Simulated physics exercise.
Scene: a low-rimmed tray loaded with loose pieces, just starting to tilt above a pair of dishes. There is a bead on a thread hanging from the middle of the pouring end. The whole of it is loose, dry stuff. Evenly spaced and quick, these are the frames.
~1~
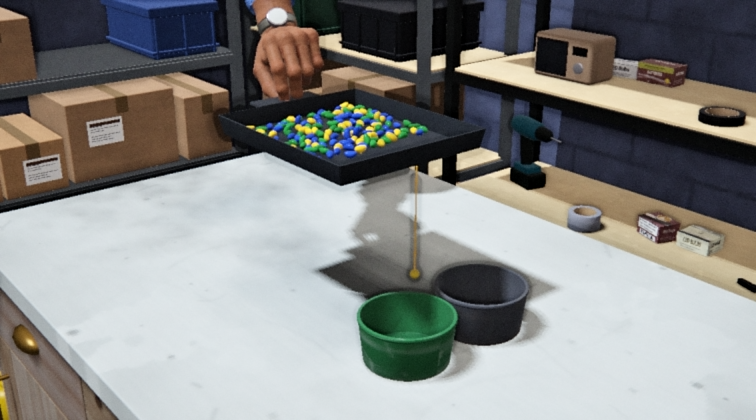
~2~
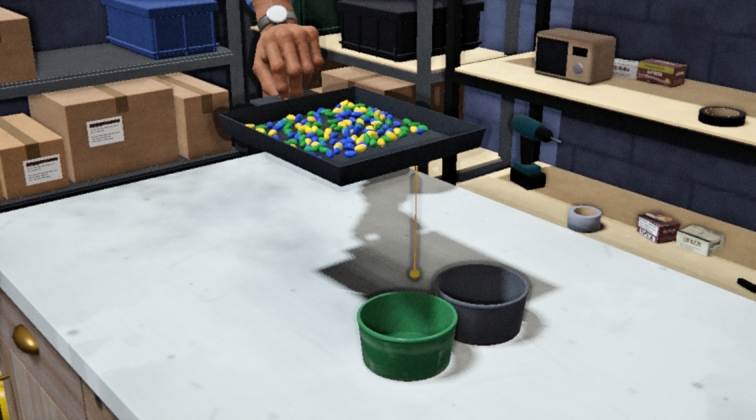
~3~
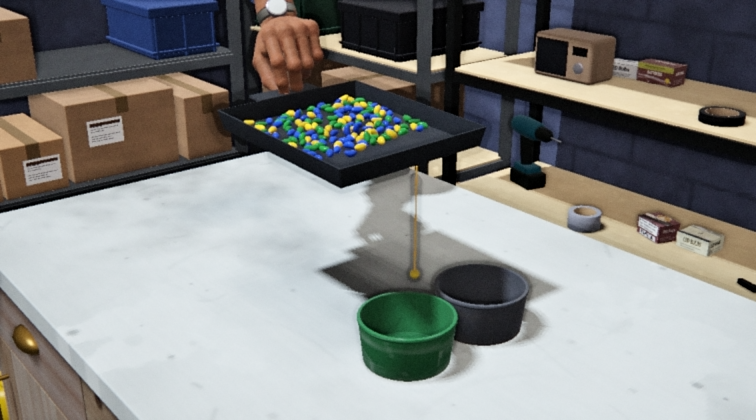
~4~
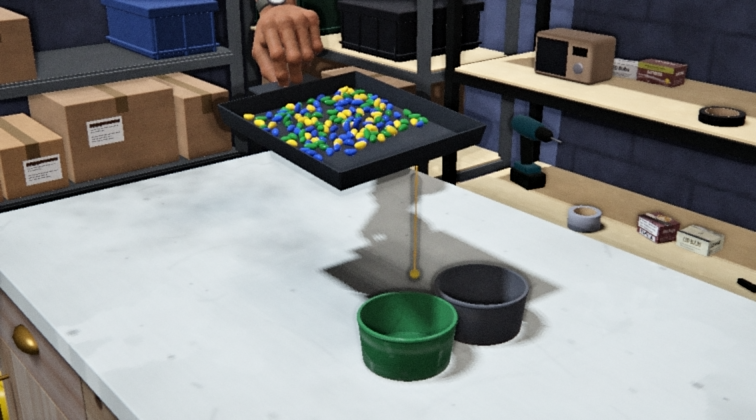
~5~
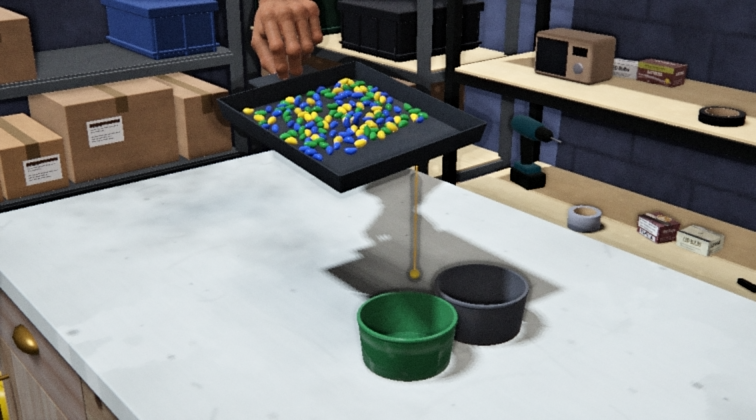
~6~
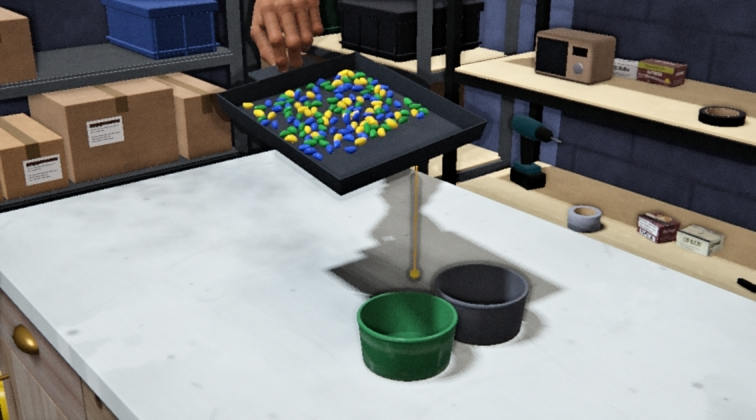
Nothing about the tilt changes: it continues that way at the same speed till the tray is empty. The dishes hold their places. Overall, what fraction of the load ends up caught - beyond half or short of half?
The dishes collect the minority.
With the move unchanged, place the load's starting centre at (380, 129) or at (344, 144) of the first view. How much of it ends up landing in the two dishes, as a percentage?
It comes to about 40 per cent the first time and about 40 per cent the second.
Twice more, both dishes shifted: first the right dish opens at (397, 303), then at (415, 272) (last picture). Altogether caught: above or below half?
Catch, run one: Past the halfway mark; run two: Past the halfway mark.
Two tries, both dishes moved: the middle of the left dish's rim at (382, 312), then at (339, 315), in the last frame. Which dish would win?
The dish at left, then the dish at left.
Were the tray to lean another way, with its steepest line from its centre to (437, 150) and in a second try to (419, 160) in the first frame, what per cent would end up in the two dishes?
I'd expect around 50 in a hundred first and around 80 in a hundred second.
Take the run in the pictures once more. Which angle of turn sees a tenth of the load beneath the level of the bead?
About 100 degrees.
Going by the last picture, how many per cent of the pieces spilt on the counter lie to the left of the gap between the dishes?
Estimate: Roughly 100 %.
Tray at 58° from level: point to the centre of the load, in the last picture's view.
The centre of the load shows up near (352, 157) in the last view.
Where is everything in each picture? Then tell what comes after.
The first picture shows corners of the pouring end at (341, 164) and (480, 128), level; middle of the load at (340, 130), jelly beans; left dish at (440, 352); right dish at (514, 318); bead on its thread at (415, 274).
The second picture shows corners of the pouring end at (341, 165) and (480, 128), level; middle of the load at (340, 129).
The third picture shows corners of the pouring end at (341, 167) and (480, 126), tipped barely, lowest at the left corner; middle of the load at (340, 126).
The fourth picture shows corners of the pouring end at (341, 170) and (481, 124), tipped a little, lowest at the left corner; middle of the load at (339, 121).
The fifth picture shows corners of the pouring end at (341, 173) and (481, 122), tipped a little, lowest at the left corner; middle of the load at (339, 116).
The sixth picture shows corners of the pouring end at (341, 176) and (482, 121), tipped a little, lowest at the left corner; middle of the load at (339, 111); left dish at (440, 352); right dish at (514, 318).
Soon after the last picture, tray tipped steeply; nearly all on the tray; a stray few in the air.
A little later, tray tipped right over; most on the tray; a stray few in the left dish; a small part outside both; a small part in the air.
Later still, tray tipped past a quarter turn; about a third in the left dish; about two thirds outside both.
At rest, tray tipped past a quarter turn; about a third in the left dish; none in the right dish; about two thirds outside both.
